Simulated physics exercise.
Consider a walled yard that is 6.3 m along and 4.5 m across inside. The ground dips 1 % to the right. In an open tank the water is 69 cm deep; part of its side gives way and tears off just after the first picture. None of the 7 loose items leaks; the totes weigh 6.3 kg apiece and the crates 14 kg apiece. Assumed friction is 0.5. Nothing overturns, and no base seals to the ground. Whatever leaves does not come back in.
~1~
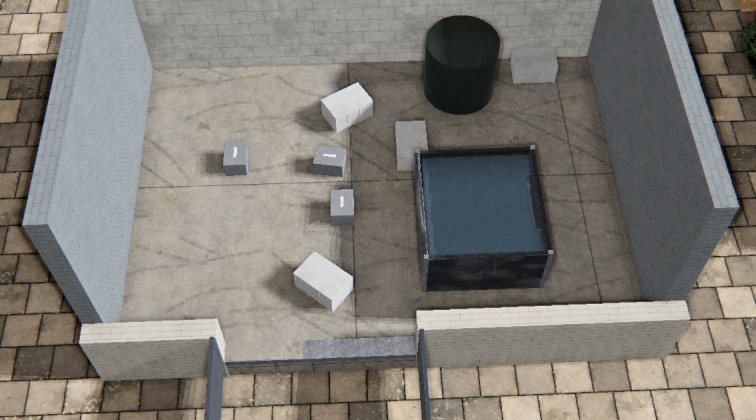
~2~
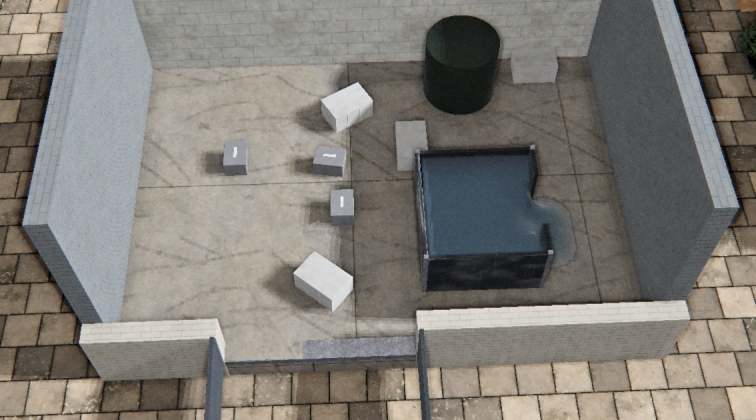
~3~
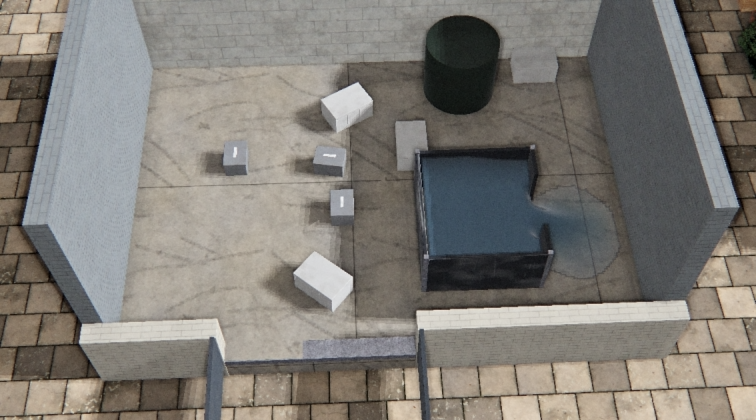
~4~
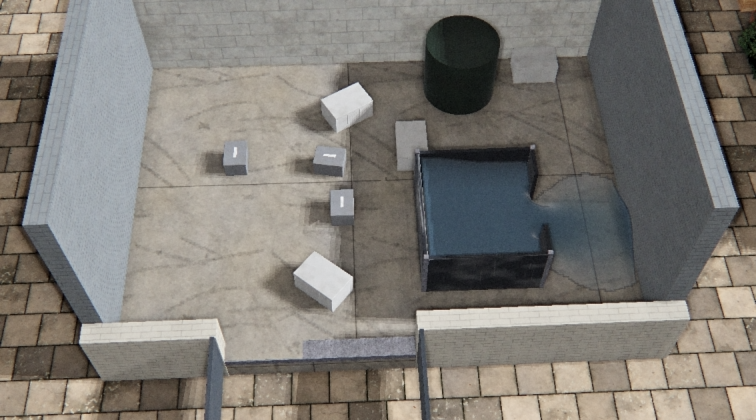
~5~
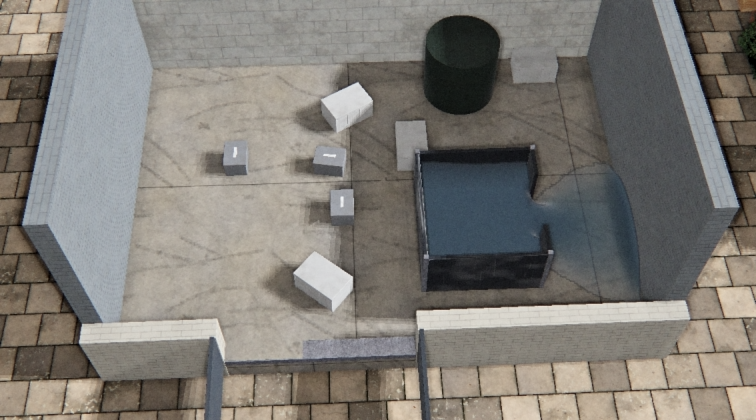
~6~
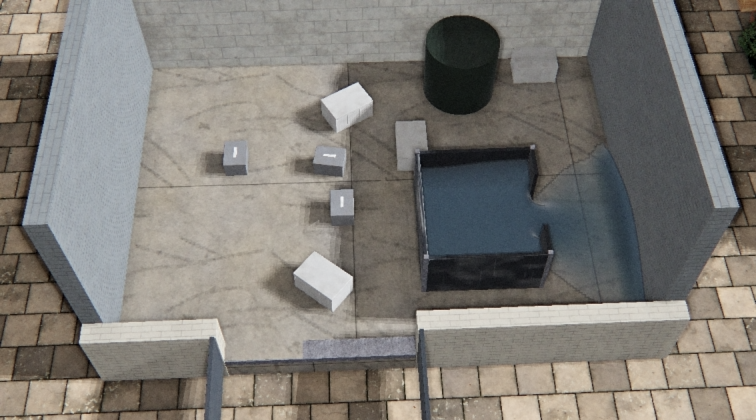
A walled yard held a dark, open tank of water among pale blocks; part of the tank's right side broke away, and water poured out, spreading across the floor to the right-hand wall.
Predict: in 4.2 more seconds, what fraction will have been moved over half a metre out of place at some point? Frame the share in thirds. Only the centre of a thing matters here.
Expect the count to work out shy of one third.
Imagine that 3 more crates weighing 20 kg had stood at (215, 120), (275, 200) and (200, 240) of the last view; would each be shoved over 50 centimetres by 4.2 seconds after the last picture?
In order: Within it, within it, within it.
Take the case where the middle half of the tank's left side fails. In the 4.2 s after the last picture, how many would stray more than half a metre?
The answer then is 4.
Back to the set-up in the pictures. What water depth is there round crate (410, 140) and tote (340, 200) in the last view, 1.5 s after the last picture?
0 and 0 cm.
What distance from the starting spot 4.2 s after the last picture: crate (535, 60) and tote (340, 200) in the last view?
First: 60 cm. Second: 0 cm.
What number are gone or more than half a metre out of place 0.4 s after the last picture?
Answer: 0.
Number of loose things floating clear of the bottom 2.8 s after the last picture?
The number is 1.
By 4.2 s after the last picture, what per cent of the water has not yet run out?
94 % or so.
Then, 0.4 s after the last picture 0 of 7 are over 50 cm from their spots; 0 afloat.
Then, 1.5 s after the last picture 0 of 7 are over 50 cm from their spots; 1 afloat.
Then, 2.8 s after the last picture 0 of 7 are over 50 cm from their spots; 1 afloat.
Then, 4.2 s after the last picture 1 of 7 are over 50 cm from their spots, and 1 have been at some point; 1 afloat.
